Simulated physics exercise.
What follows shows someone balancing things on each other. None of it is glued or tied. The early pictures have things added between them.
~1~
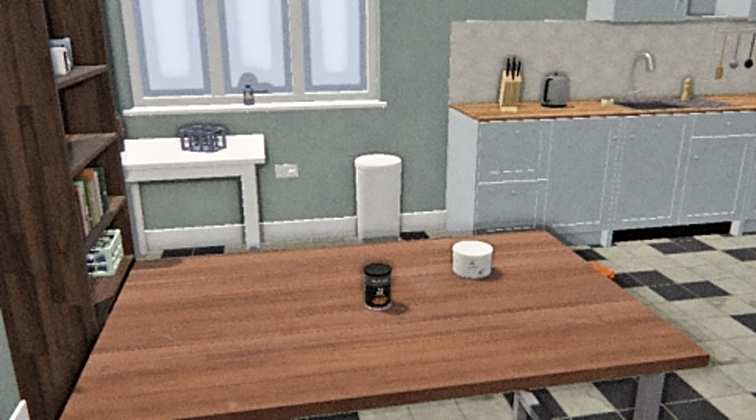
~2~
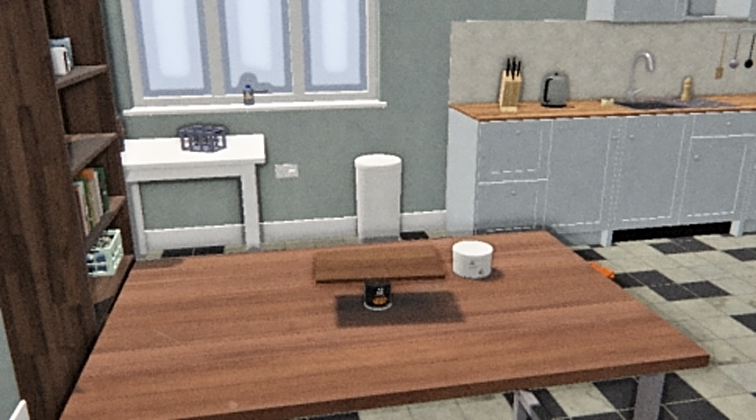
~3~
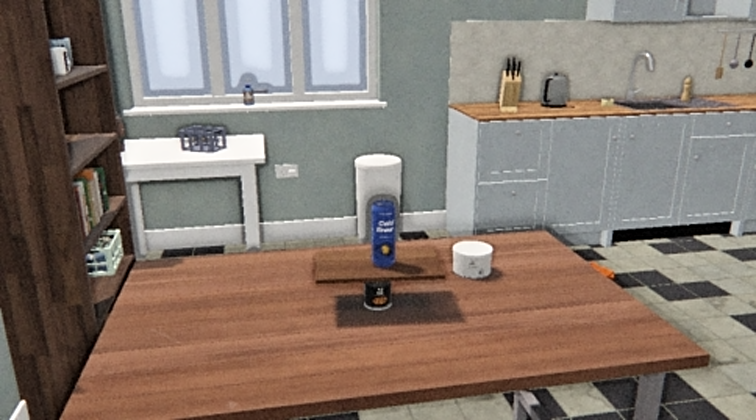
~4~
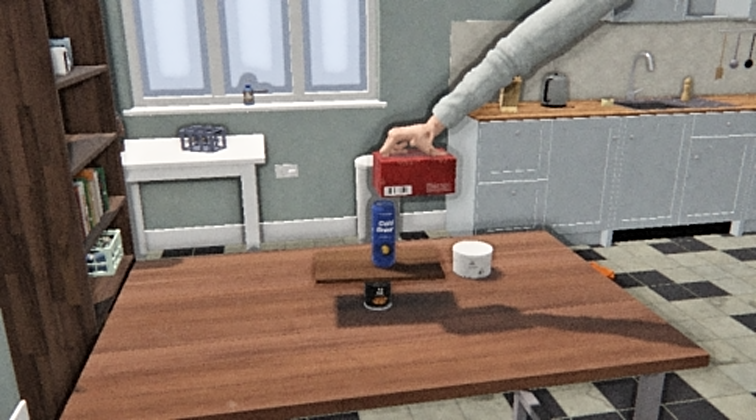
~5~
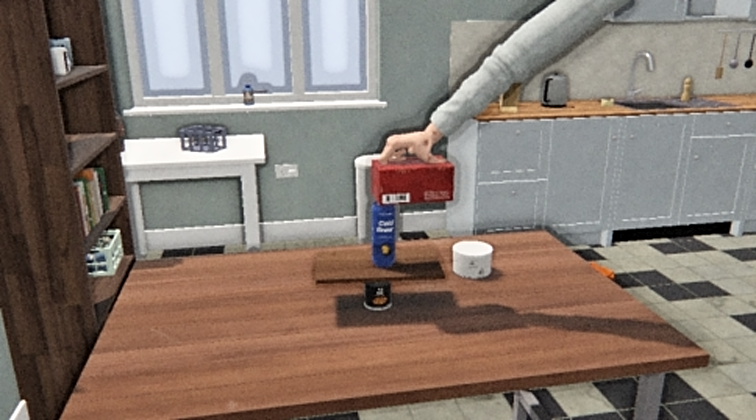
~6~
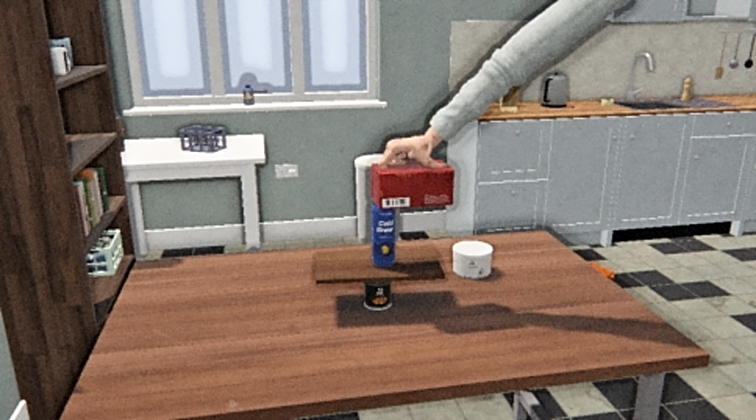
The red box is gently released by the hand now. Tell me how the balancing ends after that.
It is going to drop something.
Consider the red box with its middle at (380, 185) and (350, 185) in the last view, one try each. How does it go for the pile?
It survives in the first case and caves in in the second case.
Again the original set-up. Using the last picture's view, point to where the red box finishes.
Somewhere around (489, 278) in the last picture.
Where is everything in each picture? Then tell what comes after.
In the first picture, the last thing is not in view yet.
In the second picture, the last thing is not in view yet; black pot (378, 286).
In the third picture, the last thing is not in view yet; blue can (384, 234).
In the fourth picture, still above its spot; red box (413, 172); black pot (378, 286).
In the fifth picture, still above its spot; red box (412, 180); blue can (384, 234).
In the sixth picture, set down, still held; red box (412, 184); black pot (378, 286).
Then, 0.30 s past the last view, red box now fallen.
Then, 0.50 s past the last view, blue can rocked 11° from its first pose.
Then, 0.60 s past the last view, blue can rocked 12° from its first pose.
Then, 0.80 s past the last view, blue can rocked 6° from its first pose.
Finally, fallen, red box; the other 4 still in place. Final places as the last picture's camera would see them, red box near (489, 278). The pile gives way.
